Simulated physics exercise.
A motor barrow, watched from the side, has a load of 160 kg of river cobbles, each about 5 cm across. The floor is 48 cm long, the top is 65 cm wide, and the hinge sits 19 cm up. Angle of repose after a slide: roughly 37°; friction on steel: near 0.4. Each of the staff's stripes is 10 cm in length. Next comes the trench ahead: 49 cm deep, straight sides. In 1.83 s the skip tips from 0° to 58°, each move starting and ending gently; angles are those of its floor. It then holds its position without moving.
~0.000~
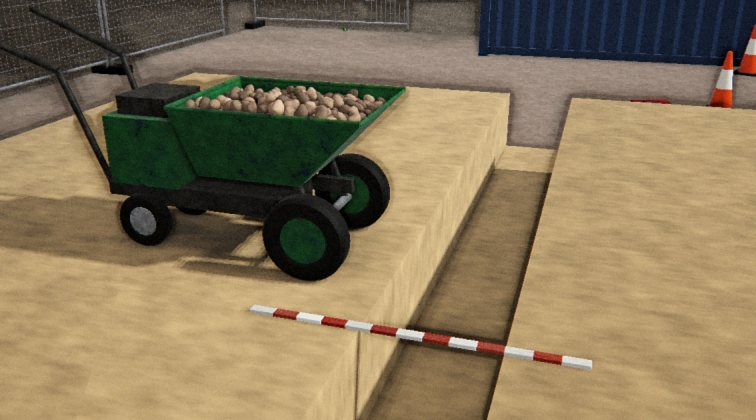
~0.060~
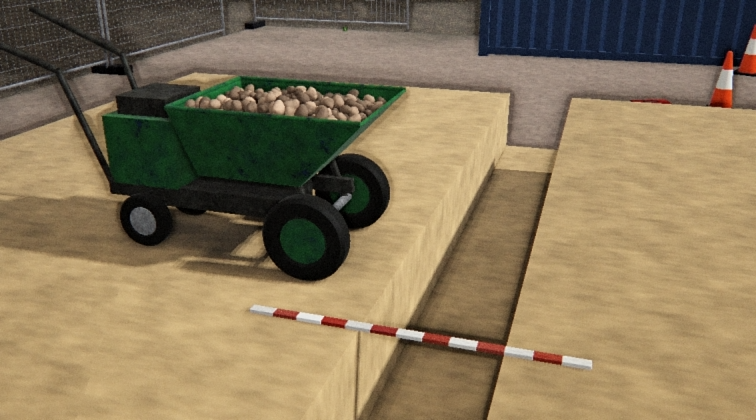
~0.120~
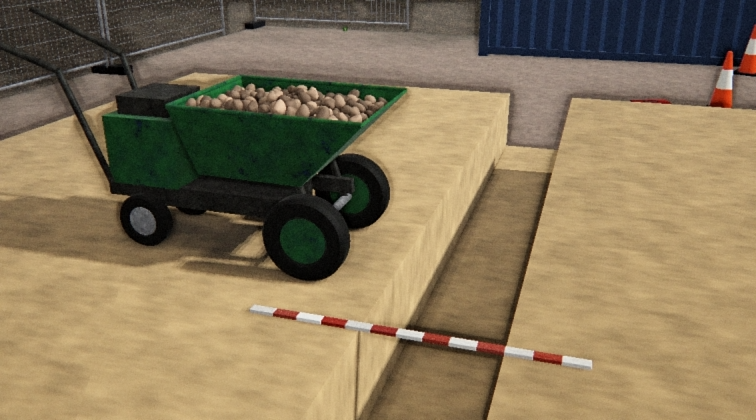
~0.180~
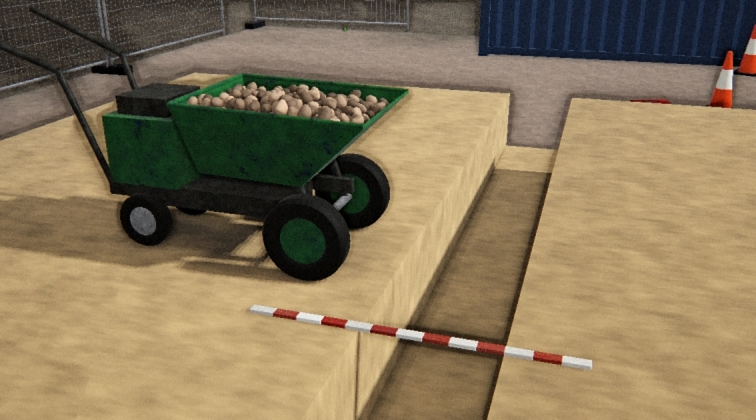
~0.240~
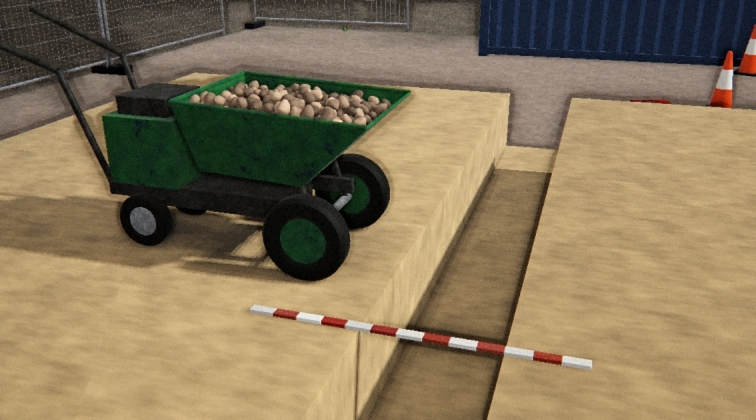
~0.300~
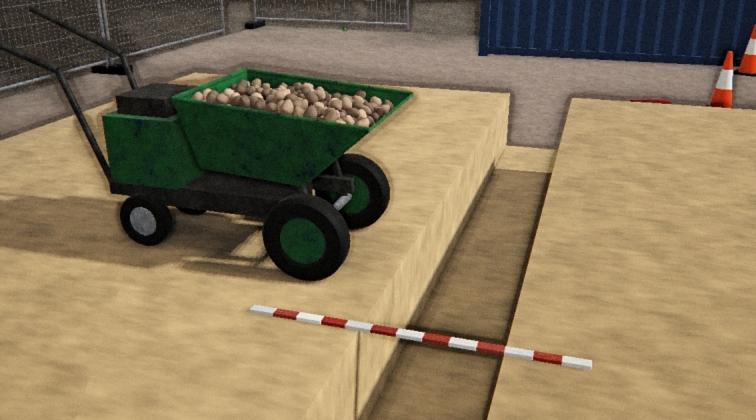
A green barrow's skip full of brown stones tilts very slightly toward the trench on the right.
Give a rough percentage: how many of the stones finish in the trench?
88 %.
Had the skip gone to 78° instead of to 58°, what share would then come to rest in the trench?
It would be near 100 per cent.
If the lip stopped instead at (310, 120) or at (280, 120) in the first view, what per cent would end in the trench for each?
I'd say some 90 per cent and some 90 per cent.
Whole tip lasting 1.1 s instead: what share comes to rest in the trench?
80 %.
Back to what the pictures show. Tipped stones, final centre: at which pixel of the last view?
Near (476, 352).
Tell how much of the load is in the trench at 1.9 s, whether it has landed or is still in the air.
At that moment: Approx. 25 %.
After 1.4 s the floor is at 49°; 99 % in the skip, 0 % in the trench; the foremost stones are at (443, 195).
After 1.9 s the floor is at 58°; 73 % in the skip, 27 % in the trench; the foremost stones are at (518, 305).
After 2.3 s the floor is at 58°; 48 % in the skip, 49 % in the trench, 3 % past the trench; the foremost stones are at (574, 286).
After 4.2 s the floor is at 58°; 10 % in the skip, 88 % in the trench, 3 % past the trench; the foremost stones are at (597, 285).
